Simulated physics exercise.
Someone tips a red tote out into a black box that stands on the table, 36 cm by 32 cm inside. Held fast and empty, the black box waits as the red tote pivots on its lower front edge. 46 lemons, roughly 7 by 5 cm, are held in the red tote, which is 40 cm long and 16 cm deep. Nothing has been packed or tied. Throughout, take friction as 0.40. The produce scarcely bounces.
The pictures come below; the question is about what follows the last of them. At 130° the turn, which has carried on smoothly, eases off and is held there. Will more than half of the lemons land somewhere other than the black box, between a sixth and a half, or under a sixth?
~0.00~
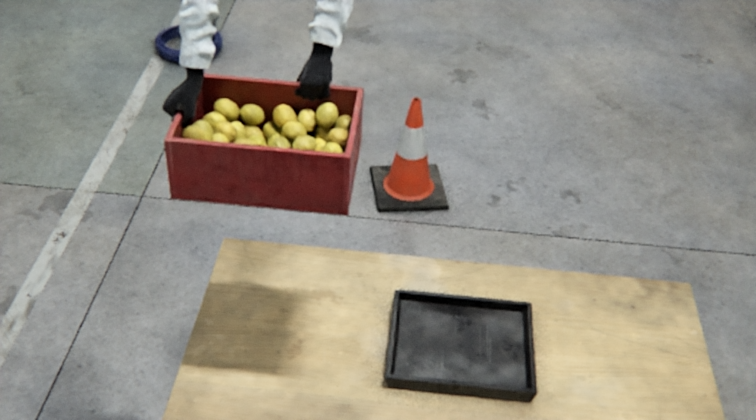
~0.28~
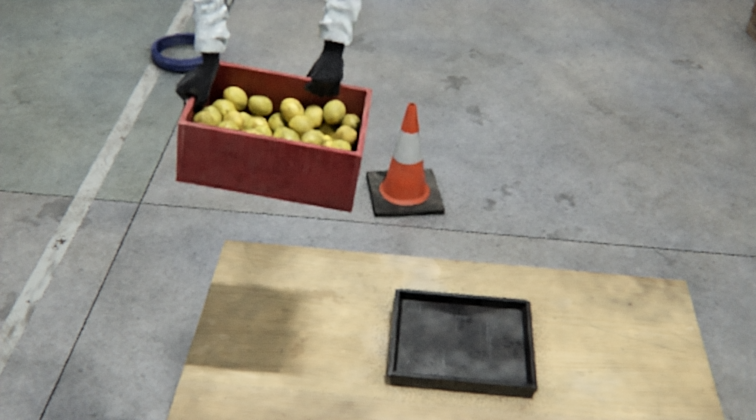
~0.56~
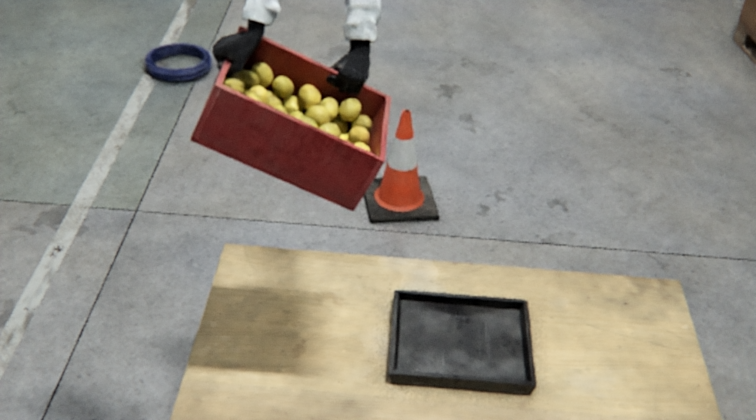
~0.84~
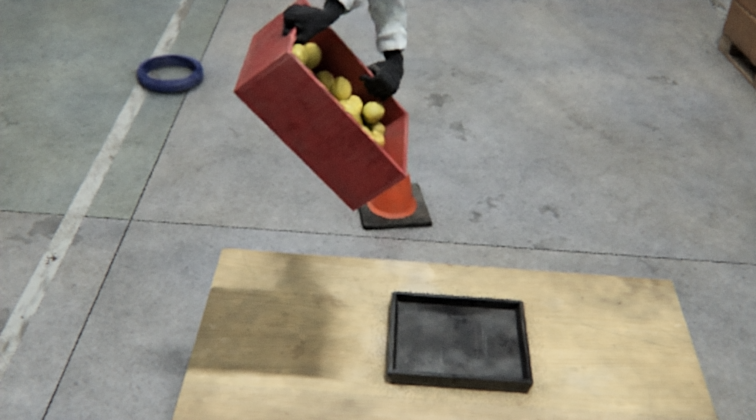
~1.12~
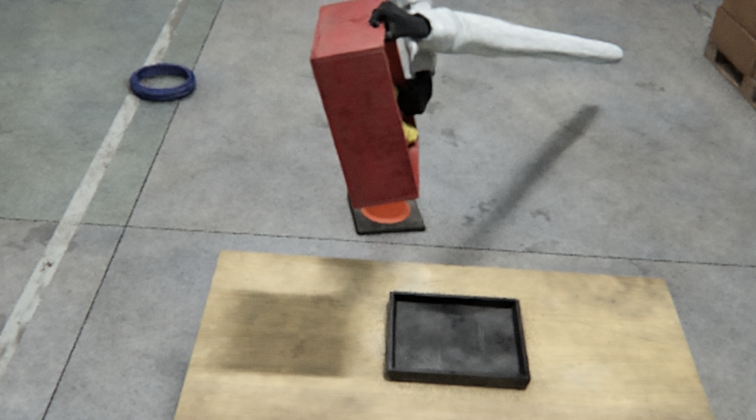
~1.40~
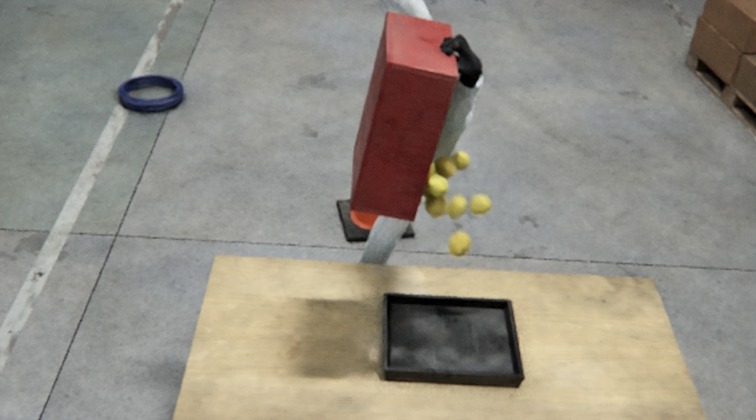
Between a sixth and a half miss the black box.
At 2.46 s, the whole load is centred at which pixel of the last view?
Near (480, 333).
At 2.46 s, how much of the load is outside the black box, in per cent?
Share: About 35 %.
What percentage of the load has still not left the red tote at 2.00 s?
Some 0 per cent.
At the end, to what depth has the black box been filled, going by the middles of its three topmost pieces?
About 7 cm.
After 1.66 s, tilt 118°; 16 still in the red tote, 5 in the black box, 7 outside the black box and 18 in the air.
After 2.00 s, tilt 130°; 22 in the black box, 14 outside the black box and 10 in the air.
After 2.46 s, tilt 130°; 30 in the black box and 16 outside the black box.
When it is over (at 3.06 s), 30 in the black box and 16 outside the black box. Asked share, 16 of 46, 35 per cent.
